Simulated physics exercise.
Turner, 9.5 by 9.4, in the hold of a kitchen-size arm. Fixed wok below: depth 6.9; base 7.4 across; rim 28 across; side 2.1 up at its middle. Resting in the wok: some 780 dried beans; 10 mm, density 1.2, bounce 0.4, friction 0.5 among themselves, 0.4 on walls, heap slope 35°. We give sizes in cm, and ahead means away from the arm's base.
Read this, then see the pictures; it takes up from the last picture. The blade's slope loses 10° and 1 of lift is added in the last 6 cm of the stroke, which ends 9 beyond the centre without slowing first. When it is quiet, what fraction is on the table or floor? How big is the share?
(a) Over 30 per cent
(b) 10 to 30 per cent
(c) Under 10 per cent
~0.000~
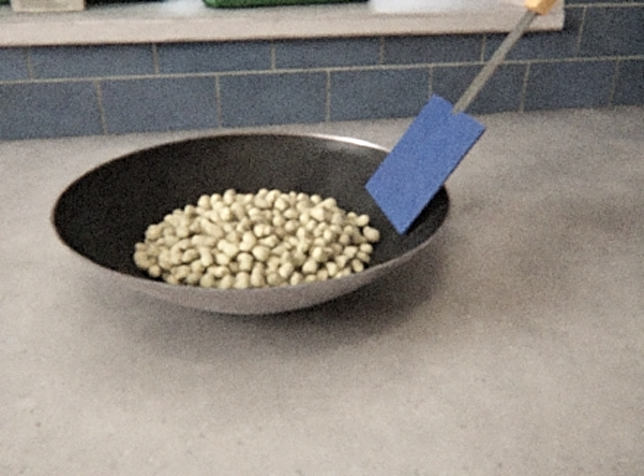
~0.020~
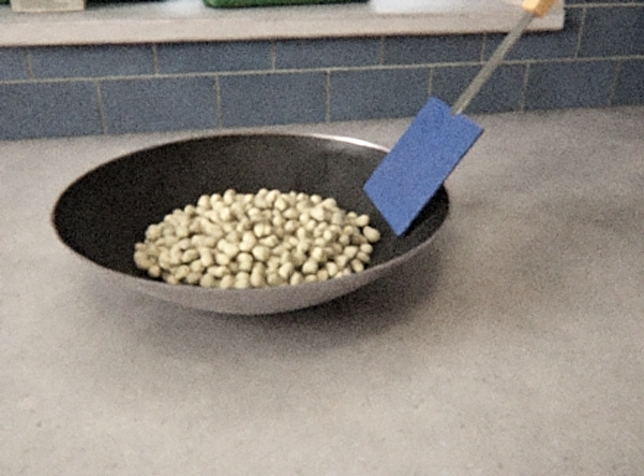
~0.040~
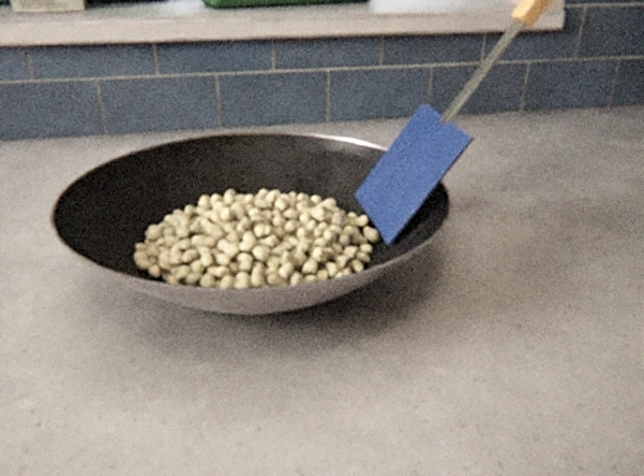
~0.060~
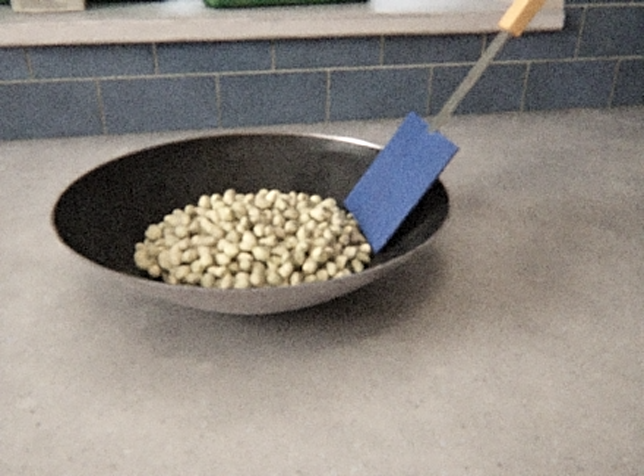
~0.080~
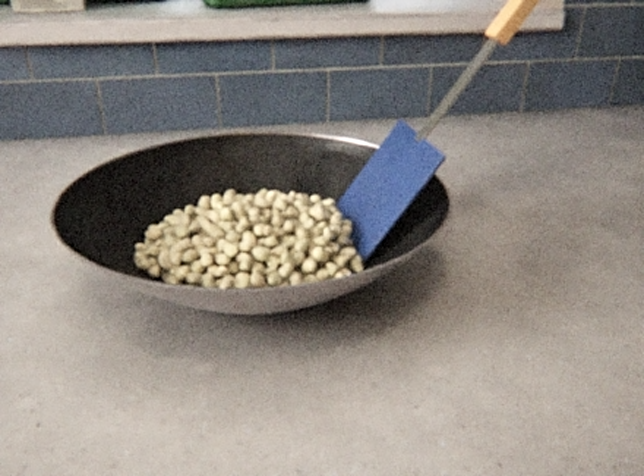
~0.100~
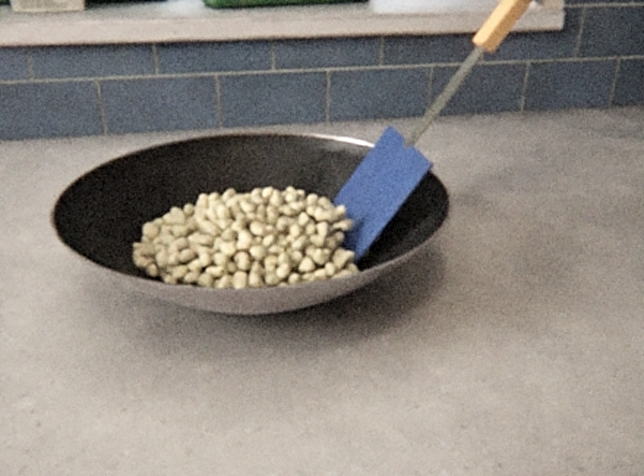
(b) 10 to 30 per cent.
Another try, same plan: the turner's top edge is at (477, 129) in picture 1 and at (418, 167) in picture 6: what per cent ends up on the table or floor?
Roughly 20 %.
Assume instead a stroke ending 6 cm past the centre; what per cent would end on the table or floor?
Then around 0 per cent.
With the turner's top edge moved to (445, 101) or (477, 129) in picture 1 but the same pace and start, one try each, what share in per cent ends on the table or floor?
About 25 and 15 per cent.
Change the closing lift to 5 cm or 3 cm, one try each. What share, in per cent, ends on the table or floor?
Close to 20 and 20 percent respectively.
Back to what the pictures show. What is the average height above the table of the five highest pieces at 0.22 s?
They are some 7 cm up.
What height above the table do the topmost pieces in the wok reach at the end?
Top of the heap: Roughly 9.5 cm above the table top.
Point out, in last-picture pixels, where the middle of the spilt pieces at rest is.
Around pixel (15, 287).
By 0.22 s, sloping 54°, highest piece 9 above the table; 784 in the wok.
By 0.35 s, sloping 50°, highest piece 9 above the table; 783 in the wok, 1 on the blade or in flight.
By 0.61 s, sloping 44°, highest piece 9 above the table; 660 in the wok, 112 on the table or floor, 12 on the blade or in flight.
By 1.66 s, sloping 44°, highest piece 9 above the table; 658 in the wok, 126 on the table or floor.
Final count, 658 in the wok, 126 on the table or floor. That is 16 % on the table or floor.
